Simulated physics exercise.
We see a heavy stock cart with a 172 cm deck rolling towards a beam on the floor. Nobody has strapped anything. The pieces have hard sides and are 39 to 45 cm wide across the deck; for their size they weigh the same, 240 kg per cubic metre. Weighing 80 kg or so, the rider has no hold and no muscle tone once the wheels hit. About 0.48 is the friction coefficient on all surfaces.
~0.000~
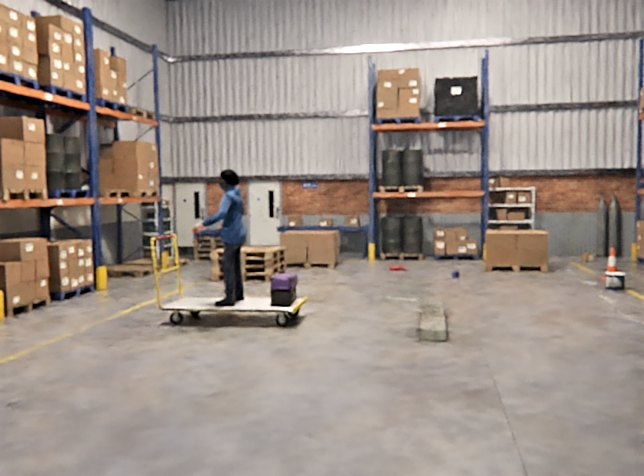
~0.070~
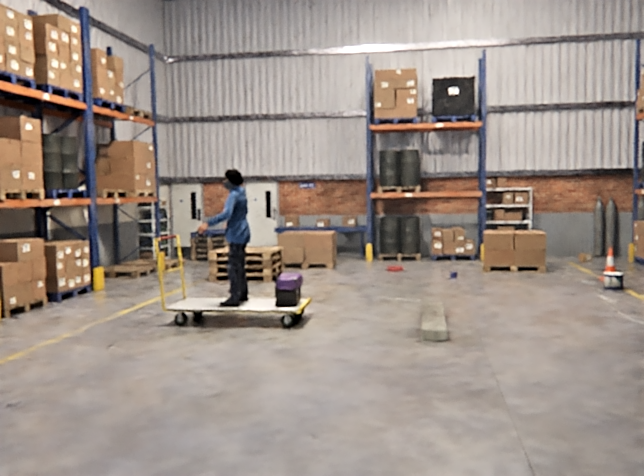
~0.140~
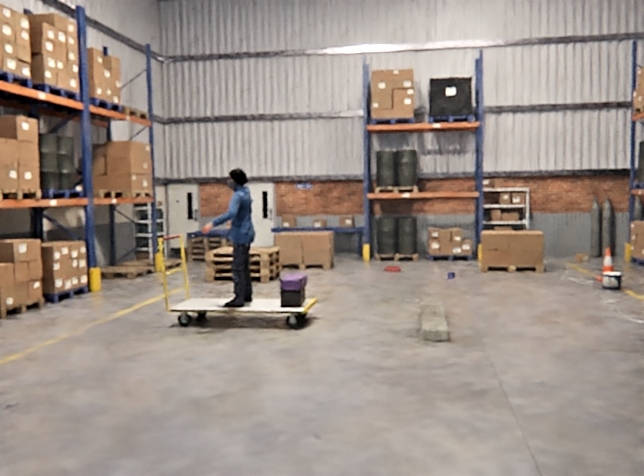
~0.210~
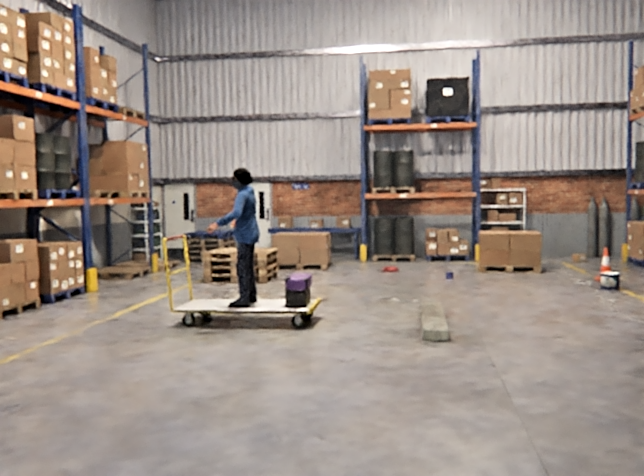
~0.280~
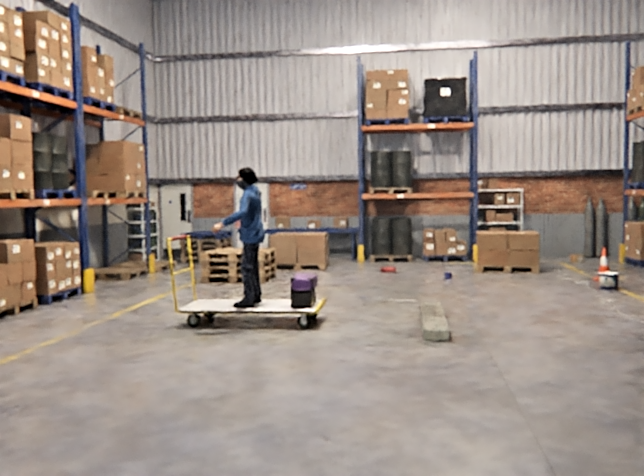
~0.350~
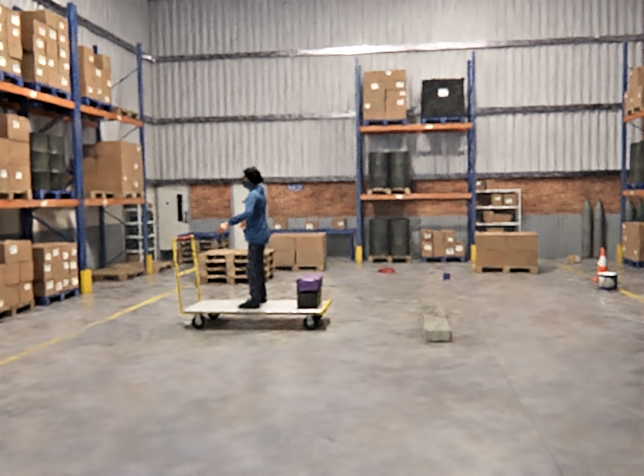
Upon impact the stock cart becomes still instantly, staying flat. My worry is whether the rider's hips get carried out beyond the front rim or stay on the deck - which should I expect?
Expect them to stay on the deck.
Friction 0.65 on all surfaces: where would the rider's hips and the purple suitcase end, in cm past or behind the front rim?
Then the hips would end 20 behind and the purple one 10 behind.
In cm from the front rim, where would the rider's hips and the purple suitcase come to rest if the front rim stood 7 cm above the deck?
Hips 20 behind, purple 50 past.
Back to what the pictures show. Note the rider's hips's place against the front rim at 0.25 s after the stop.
Around 55 cm short of the front rim.
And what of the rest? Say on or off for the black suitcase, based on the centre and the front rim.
End result - black: Stays.
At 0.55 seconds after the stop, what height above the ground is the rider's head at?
110 cm above it.
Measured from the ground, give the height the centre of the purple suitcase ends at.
Near 10 cm above the ground.
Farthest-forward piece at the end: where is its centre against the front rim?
Result: Centre approx. 40 cm past the front rim.
Impact comes at 1.57 s.
After 2.12 s the rider's hips are 23 cm behind the rim, near (411, 267) in the last picture's view.
After 2.57 s the rider's hips are 22 cm behind the rim, near (411, 281) in the last picture's view.
When all is still (3.9 s), past the rim, purple suitcase; behind it, black suitcase and the rider's hips.
